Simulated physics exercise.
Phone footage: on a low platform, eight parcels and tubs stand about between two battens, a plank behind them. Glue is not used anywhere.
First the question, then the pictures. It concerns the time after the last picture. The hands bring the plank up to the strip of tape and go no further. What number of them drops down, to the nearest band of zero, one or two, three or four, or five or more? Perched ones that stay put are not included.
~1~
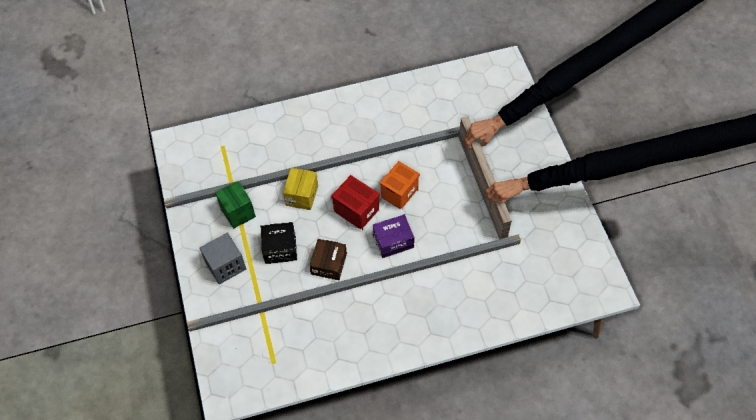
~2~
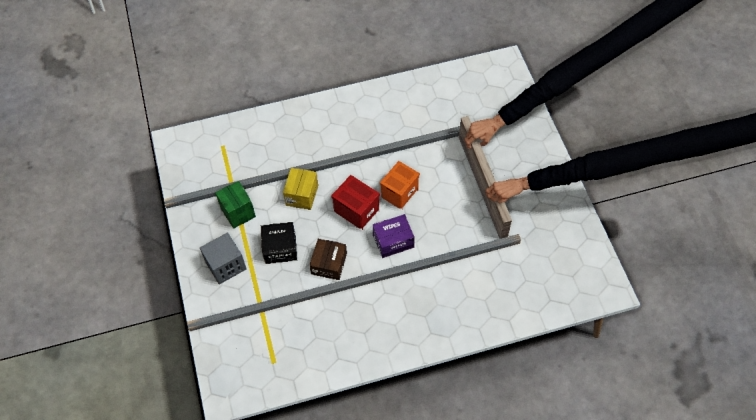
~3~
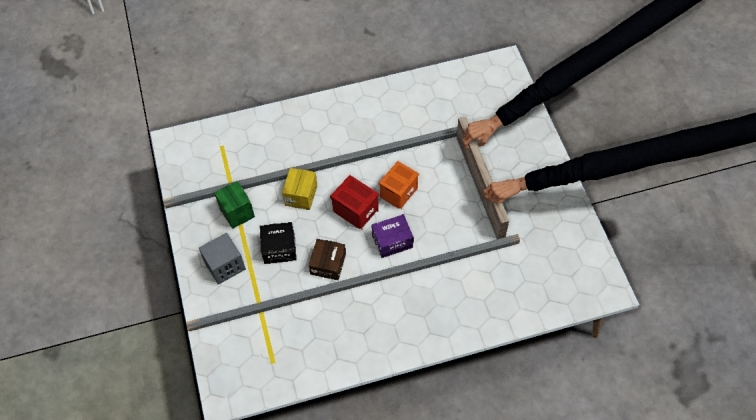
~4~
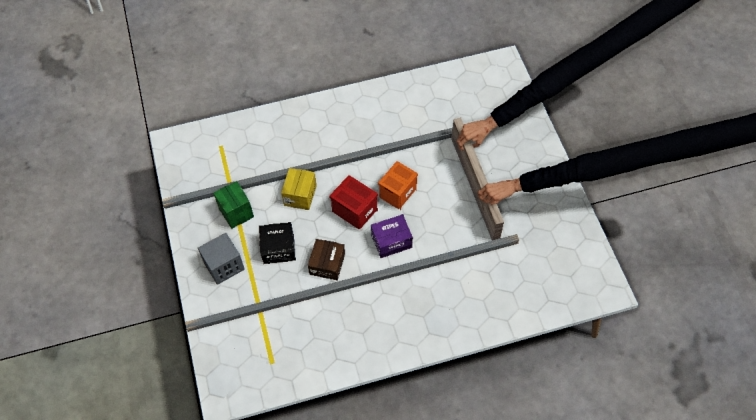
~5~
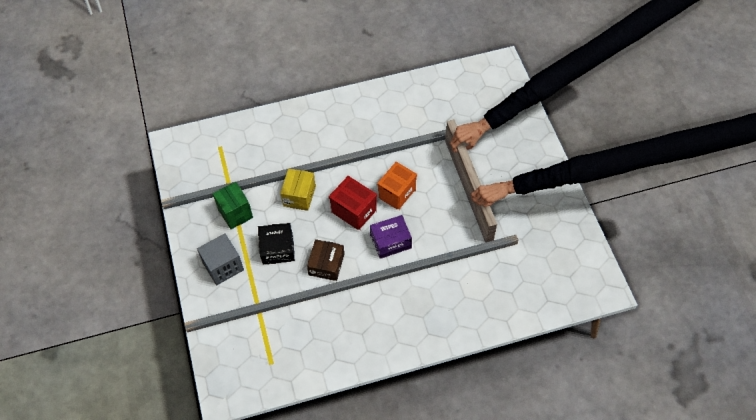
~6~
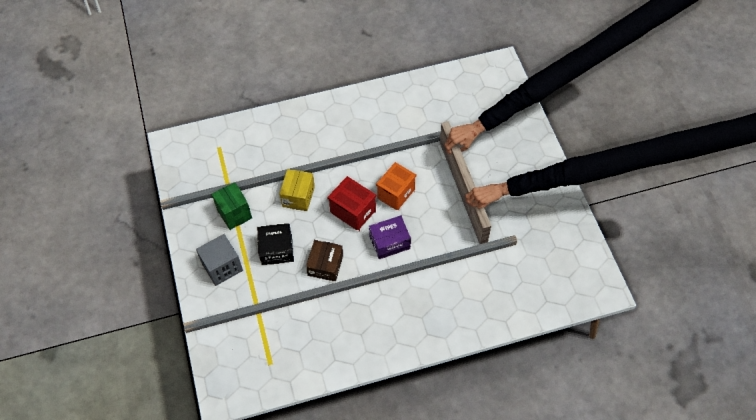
Nearest band: One or two.
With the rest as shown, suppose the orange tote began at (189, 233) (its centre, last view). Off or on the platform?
It goes off the edge.
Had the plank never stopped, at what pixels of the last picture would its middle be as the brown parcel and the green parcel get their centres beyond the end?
Brown parcel over the end: About (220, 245). Green parcel over the end: About (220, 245).
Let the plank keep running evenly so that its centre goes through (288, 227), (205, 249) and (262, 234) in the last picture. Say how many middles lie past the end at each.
Respectively, 0, 5 and 1.
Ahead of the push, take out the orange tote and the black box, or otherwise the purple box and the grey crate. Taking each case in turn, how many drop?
Counts - first: 0, second: 0.
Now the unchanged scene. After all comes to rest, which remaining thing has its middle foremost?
Nearest at the end: The black box.
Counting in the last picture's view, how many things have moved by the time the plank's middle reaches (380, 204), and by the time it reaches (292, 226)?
I get 3 at the one place and 7 at the other.
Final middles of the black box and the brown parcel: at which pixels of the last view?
The black box comes to rest at (174, 278), and the brown parcel comes to rest at (203, 302).
A little later, none off yet; grey crate at rest near (220, 260); green parcel at rest near (232, 206); black box at rest near (276, 244).
Next, none off yet; grey crate shifted a little near (209, 260); green parcel at rest near (232, 206); black box shifted about its own width near (245, 262).
When it is over, the number that fall off is one or two; down, grey crate.
